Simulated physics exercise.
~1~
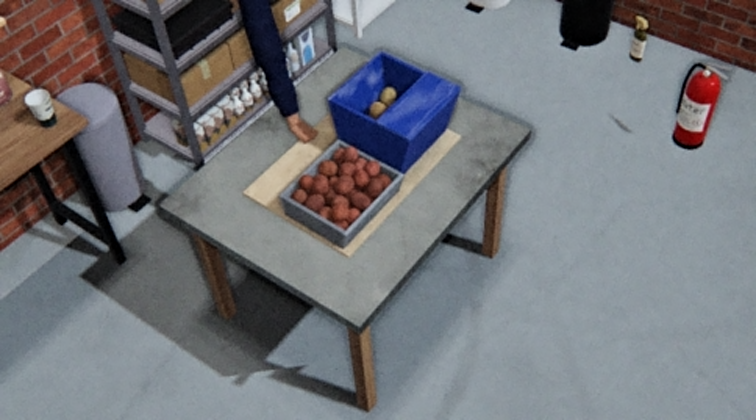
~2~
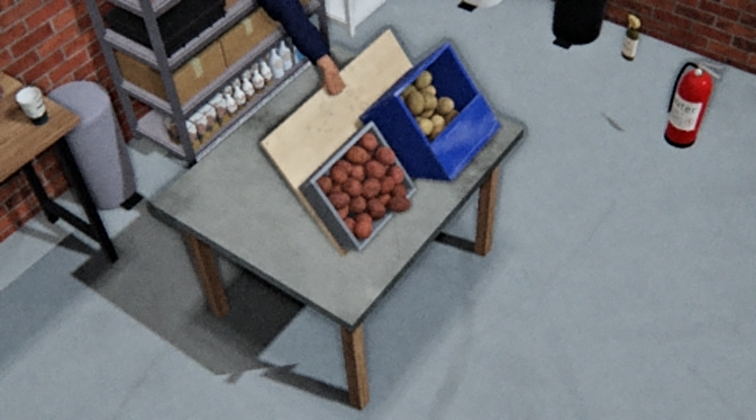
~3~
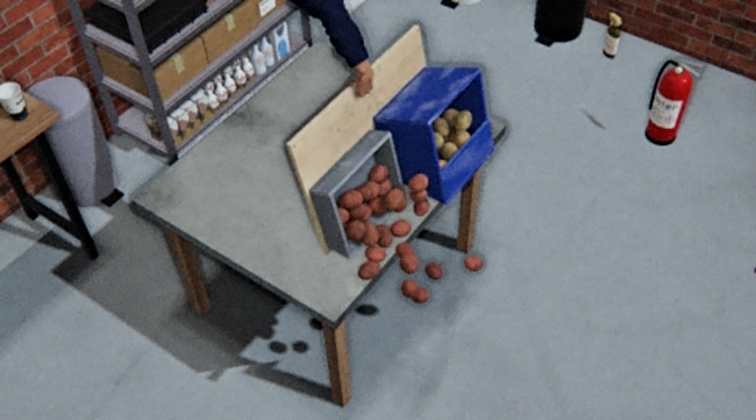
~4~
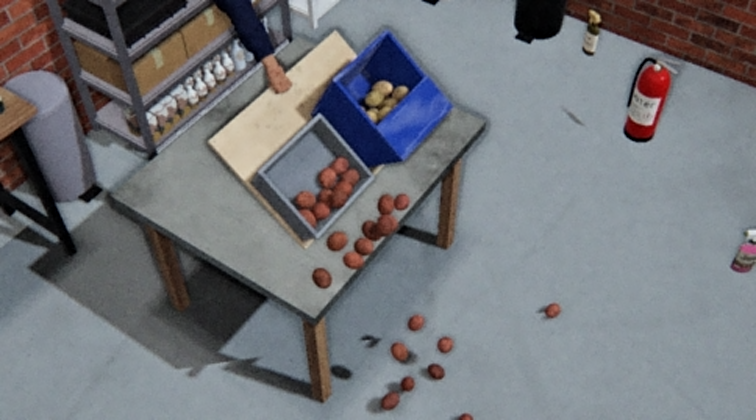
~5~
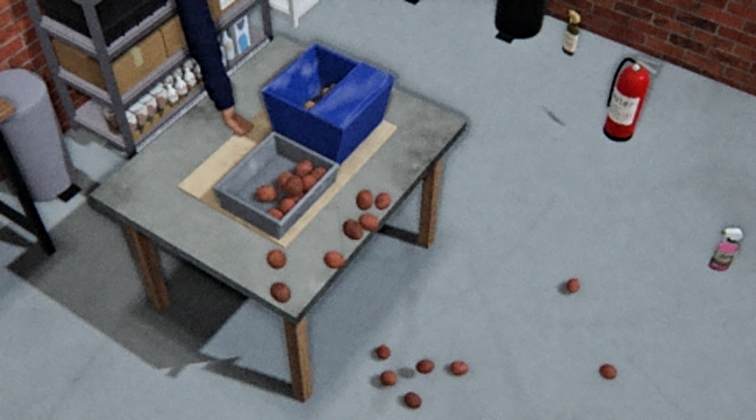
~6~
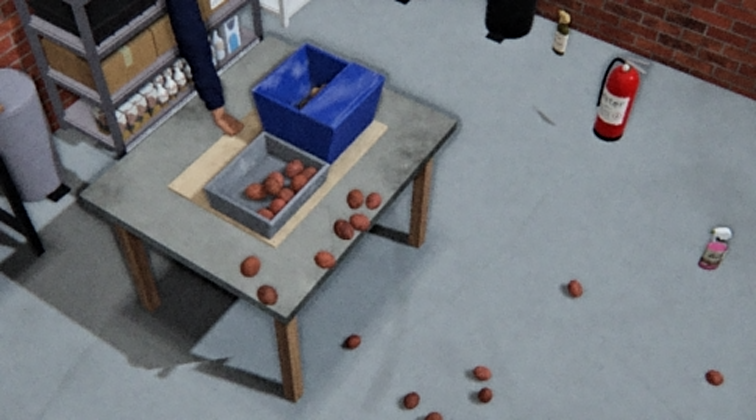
To begin with, a blue crate of potatoes and a grey crate of red potatoes sit on a board on a table, beside shelving in a brick-walled room. A hand lifts the board's left side, tilting both crates steeply to the right. Red potatoes pour out of the grey crate, across the table and onto the floor, while those in the partly covered blue crate stay inside. The hand then lowers the board until it lies flat. Some red potatoes remain in the grey crate, with others scattered over the tabletop and floor.
